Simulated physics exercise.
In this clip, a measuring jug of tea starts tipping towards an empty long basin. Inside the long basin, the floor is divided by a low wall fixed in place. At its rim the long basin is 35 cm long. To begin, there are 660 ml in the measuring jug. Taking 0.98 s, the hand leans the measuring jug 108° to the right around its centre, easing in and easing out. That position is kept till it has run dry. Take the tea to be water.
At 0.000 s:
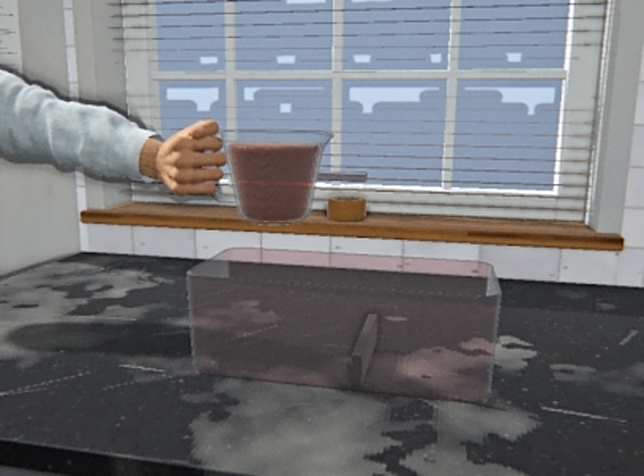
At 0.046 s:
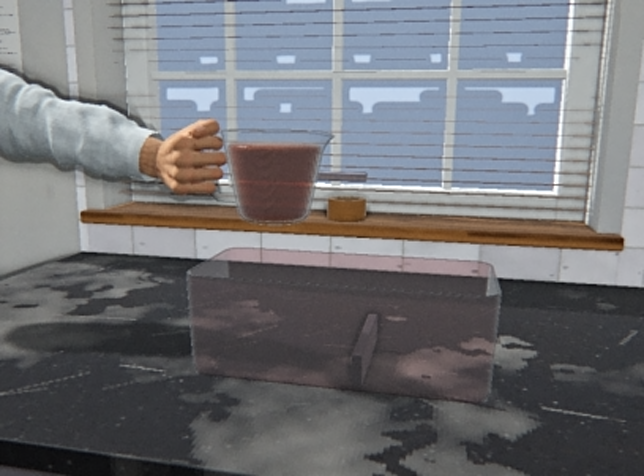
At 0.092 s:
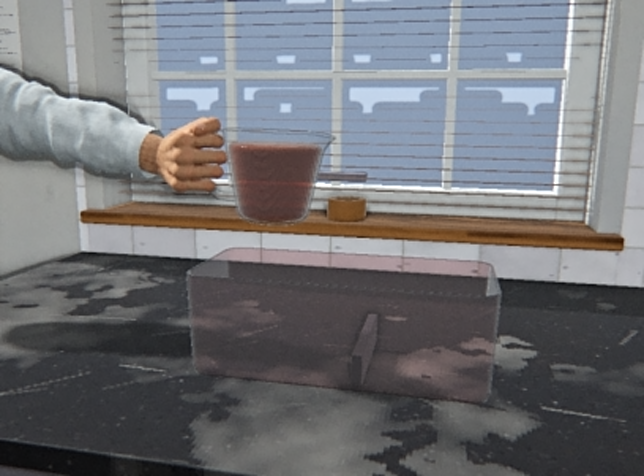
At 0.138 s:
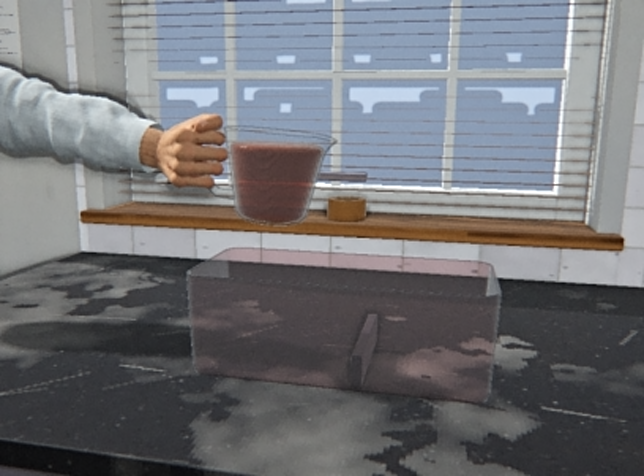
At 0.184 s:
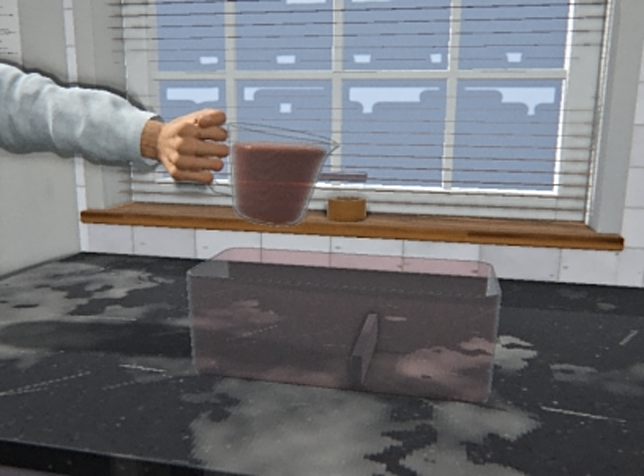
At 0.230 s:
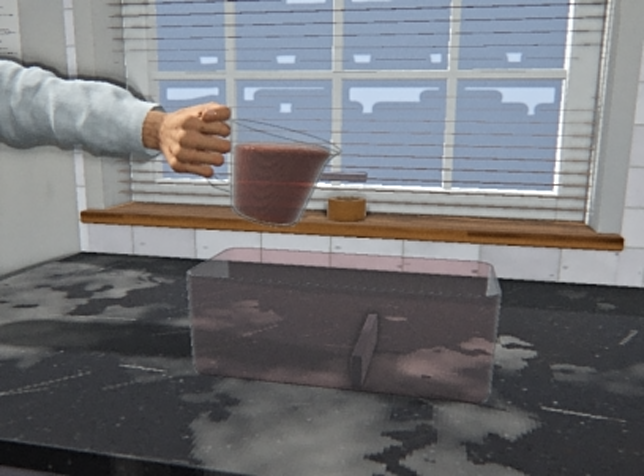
A kitchen counter of dark, pale-blotched stone is seen from the front and slightly above, before a white-framed window with blinds and a wooden sill. A hand in a light blue-grey sleeve reaches in from the left, holding a clear jug of reddish-brown liquid above a long, see-through pinkish basin with a low wall inside. The hand slowly leans the jug slightly rightward, while the camera stays still.
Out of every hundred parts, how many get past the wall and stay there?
About 68 out of 100.
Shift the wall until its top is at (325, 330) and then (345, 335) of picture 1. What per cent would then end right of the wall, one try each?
95 % and 85 %.
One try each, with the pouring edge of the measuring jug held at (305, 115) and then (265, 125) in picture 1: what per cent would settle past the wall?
It comes to 30 per cent, and then 10 per cent.
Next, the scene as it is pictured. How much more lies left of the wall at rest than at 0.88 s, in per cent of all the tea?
Some 12 per cent.
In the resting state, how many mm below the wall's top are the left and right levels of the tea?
The left side gives some 32 mm, the right side some 18 mm.
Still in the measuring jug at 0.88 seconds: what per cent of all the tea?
8 %.
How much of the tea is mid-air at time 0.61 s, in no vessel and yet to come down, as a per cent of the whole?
I'd say close to 22 per cent.
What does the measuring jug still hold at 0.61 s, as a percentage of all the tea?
I'd estimate some 62 % remains.
By 0.61 s the tilt is 73° and 61 per cent is still to pour, 0 is left of the wall and 16 right of it.
By 0.88 s the tilt is 105° and 8 per cent is still to pour, 21 is left of the wall and 65 right of it.
By 1.17 s the tilt is 108° and 0 per cent is still to pour, 32 is left of the wall and 67 right of it.
By 1.48 s the tilt is 108° and 0 per cent is still to pour, 32 is left of the wall and 67 right of it.
At rest 32 per cent lies left of the wall, 68 right of it and 0 outside.
